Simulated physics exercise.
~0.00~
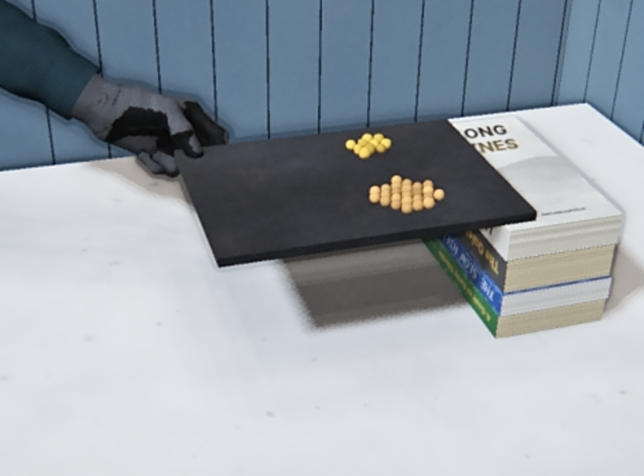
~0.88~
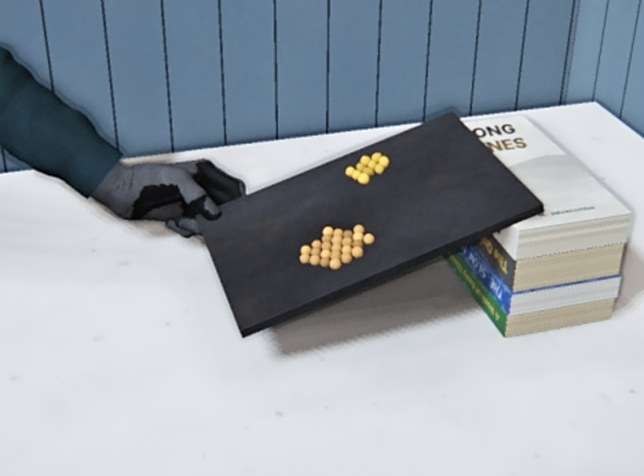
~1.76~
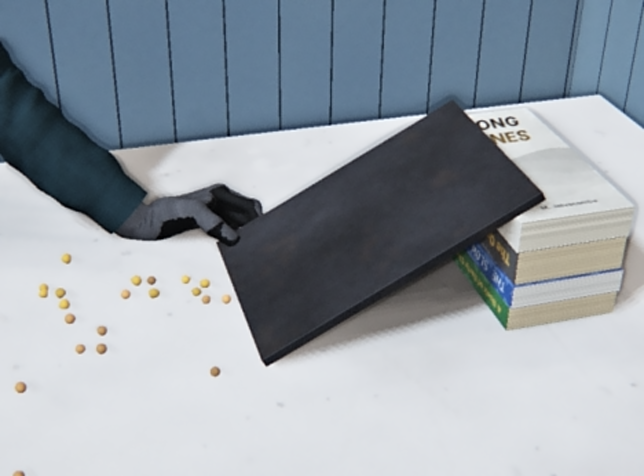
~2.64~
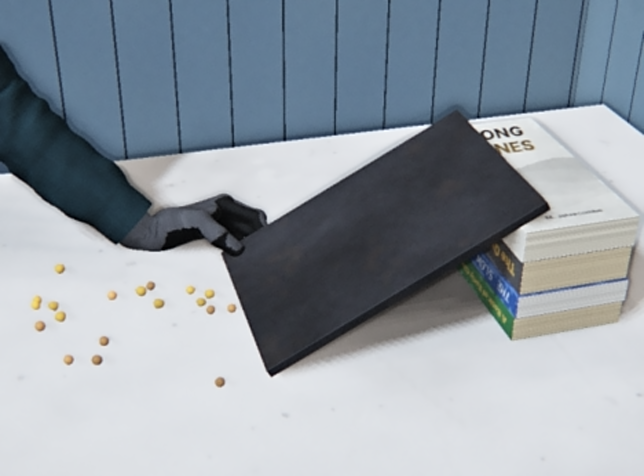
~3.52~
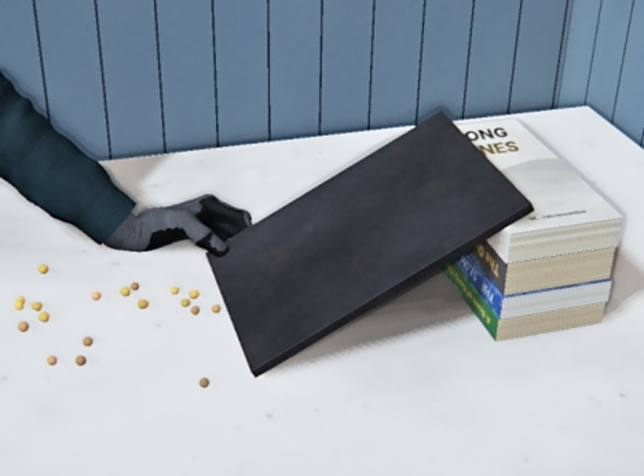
A gloved hand in a dark sleeve holds the left end of a flat black board on a white counter, seen from slightly above against blue panelling. The board's right end rests on a pile of books, and it carries a small yellow cluster of little balls at the back and a larger tan cluster in front. The hand lowers its end, and both clusters slide down the slope. They leave the board and scatter across the counter to the left. At the end the bare board leans as a ramp, with yellow and tan balls lying spread out beyond its foot.
